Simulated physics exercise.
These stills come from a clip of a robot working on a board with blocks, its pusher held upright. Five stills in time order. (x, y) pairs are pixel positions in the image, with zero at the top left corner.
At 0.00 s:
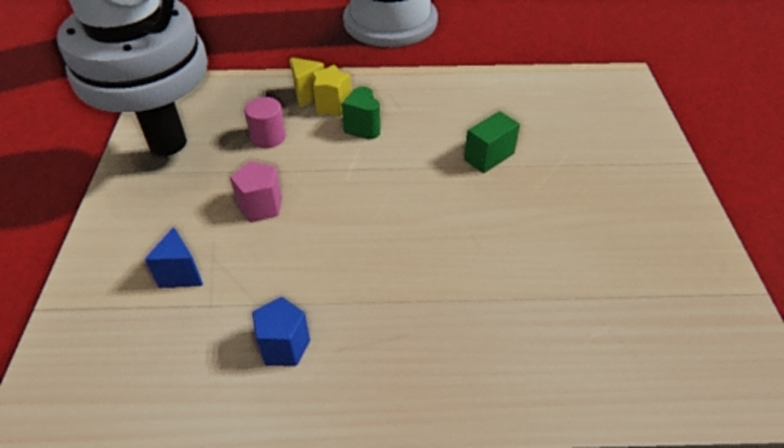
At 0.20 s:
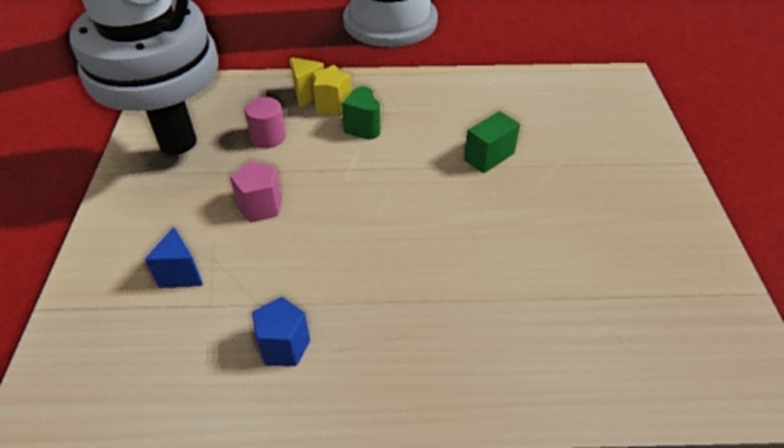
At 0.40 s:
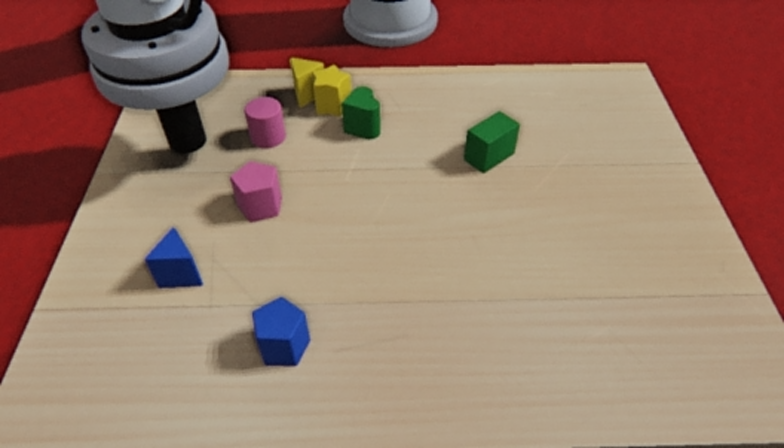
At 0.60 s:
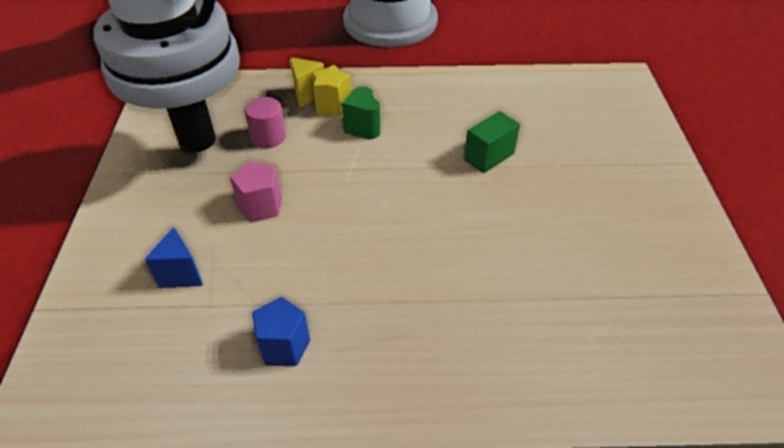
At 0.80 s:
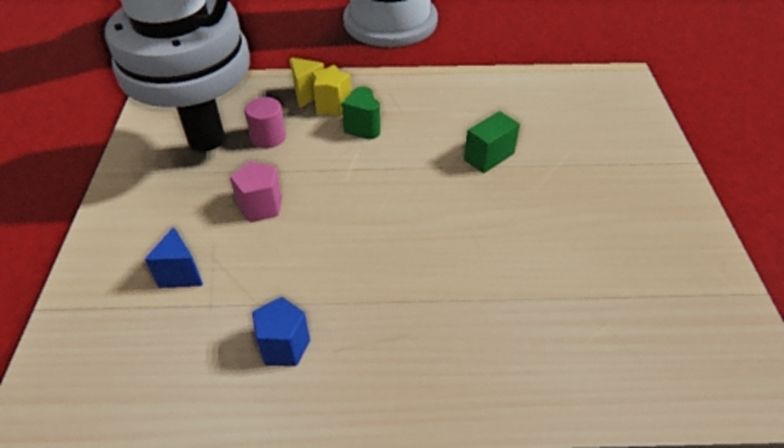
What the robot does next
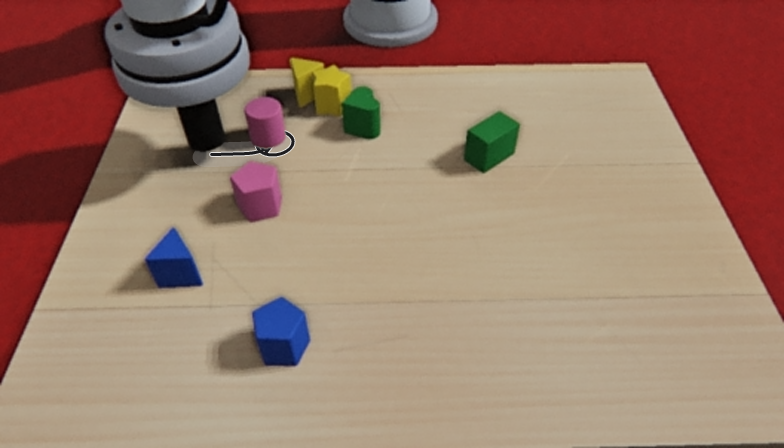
A robot arm with a black cylindrical tip slides a short way right across the upper left of a wooden board, nearing the pink round block, while the pink, blue, yellow and green blocks all stay still.
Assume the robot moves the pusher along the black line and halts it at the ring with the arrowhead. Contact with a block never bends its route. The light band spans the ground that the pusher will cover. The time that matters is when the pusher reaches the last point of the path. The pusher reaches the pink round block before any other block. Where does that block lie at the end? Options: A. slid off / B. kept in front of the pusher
My pick is B.
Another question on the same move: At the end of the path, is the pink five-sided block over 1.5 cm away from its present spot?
I'd say no.
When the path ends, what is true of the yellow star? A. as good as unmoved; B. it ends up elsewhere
A - as good as unmoved.
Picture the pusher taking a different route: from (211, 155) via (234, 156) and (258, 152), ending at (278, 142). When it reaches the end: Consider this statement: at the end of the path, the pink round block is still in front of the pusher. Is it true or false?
This is true.
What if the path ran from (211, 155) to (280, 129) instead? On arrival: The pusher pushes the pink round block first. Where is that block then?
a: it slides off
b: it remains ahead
b (it remains ahead)
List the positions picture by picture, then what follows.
Pusher's lower end at (168, 144); pink five-sided block at (254, 176); pink round block at (262, 107); yellow star at (330, 76), in the first frame.
Pusher at (178, 143); blocks still, in the second frame.
Pusher at (188, 142); blocks still, in the third frame.
Pusher at (198, 141); blocks still, in the fourth frame.
Pusher at (207, 140); pink five-sided block at (254, 176); pink round block at (262, 107); yellow star at (330, 76), in the fifth frame.
Drawn move, from (211, 155) via (234, 154) and (256, 152), ending at (275, 143).
On the path given first. Halfway along, pusher at (242, 139); pink round block at (267, 106).
At the end, pusher at (272, 129); pink five-sided block still; pink round block at (289, 93); yellow star still.
